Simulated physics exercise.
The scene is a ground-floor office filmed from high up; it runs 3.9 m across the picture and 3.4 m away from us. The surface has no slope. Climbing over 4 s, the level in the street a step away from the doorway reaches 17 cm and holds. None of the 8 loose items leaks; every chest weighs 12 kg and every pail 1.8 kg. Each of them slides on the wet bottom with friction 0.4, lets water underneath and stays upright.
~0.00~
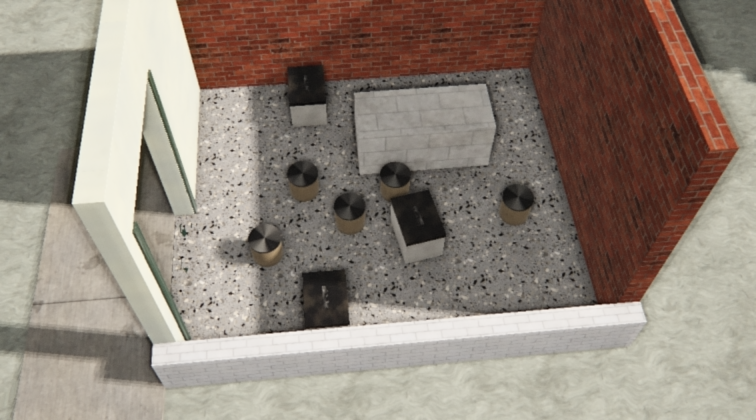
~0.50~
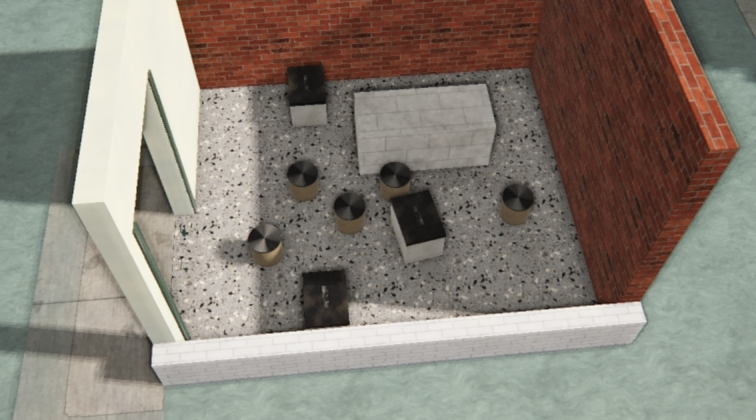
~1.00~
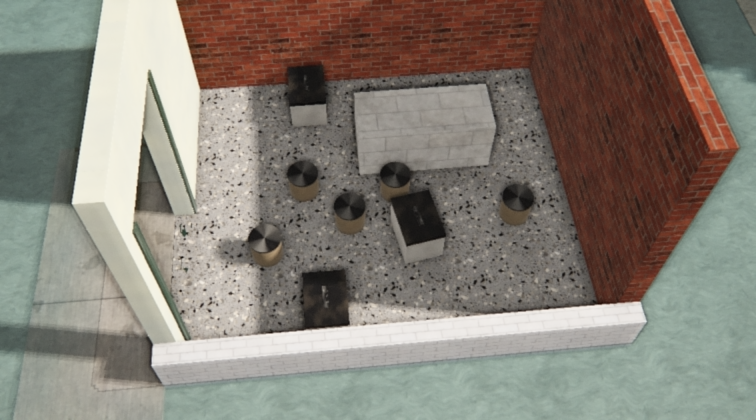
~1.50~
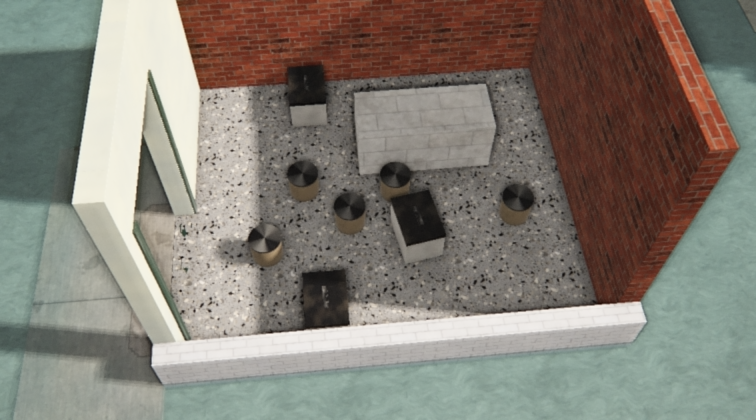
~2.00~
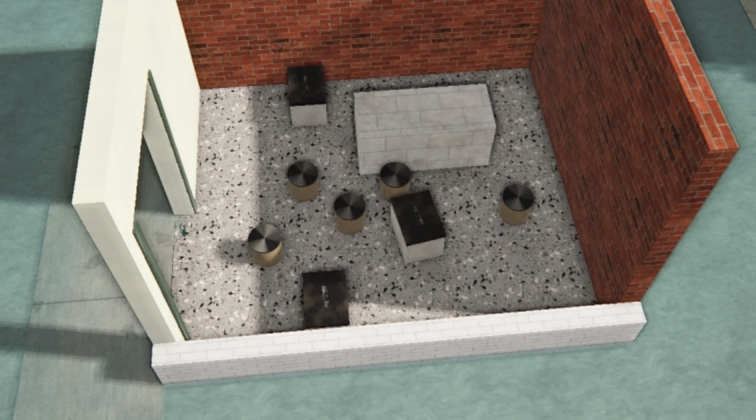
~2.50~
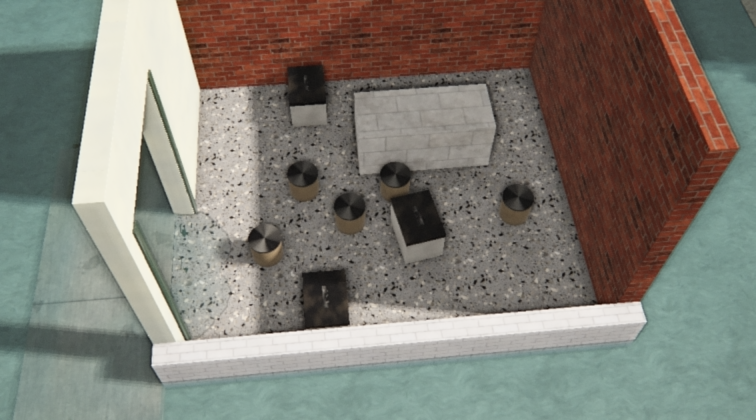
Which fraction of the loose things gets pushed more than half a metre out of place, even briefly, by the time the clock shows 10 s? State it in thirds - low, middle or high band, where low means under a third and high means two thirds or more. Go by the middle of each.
High band.
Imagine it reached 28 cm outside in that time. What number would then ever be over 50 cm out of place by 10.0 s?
Result: 8.
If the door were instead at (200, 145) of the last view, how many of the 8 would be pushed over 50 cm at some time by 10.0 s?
Result: 6 of them.
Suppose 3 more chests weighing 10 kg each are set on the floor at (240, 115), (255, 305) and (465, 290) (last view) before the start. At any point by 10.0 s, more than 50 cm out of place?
Within the limit; beyond the limit; beyond the limit.
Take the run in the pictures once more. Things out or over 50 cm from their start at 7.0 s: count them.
That would be 7.
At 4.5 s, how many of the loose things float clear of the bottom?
That would be 2 of them.
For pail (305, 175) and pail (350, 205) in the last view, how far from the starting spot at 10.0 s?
First 120 cm, then 200 cm.
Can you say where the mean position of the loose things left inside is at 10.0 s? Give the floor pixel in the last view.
Centre of the remaining things: Roughly (462, 138).
After 3.5 s 0 of 8 are over 50 cm from their spots; 0 afloat.
After 4.5 s 1 of 8 are over 50 cm from their spots; 2 afloat.
After 7.0 s 7 of 8 are over 50 cm from their spots; 6 afloat.
After 10.0 s 7 of 8 are over 50 cm from their spots, and 7 have been at some point; 7 afloat.
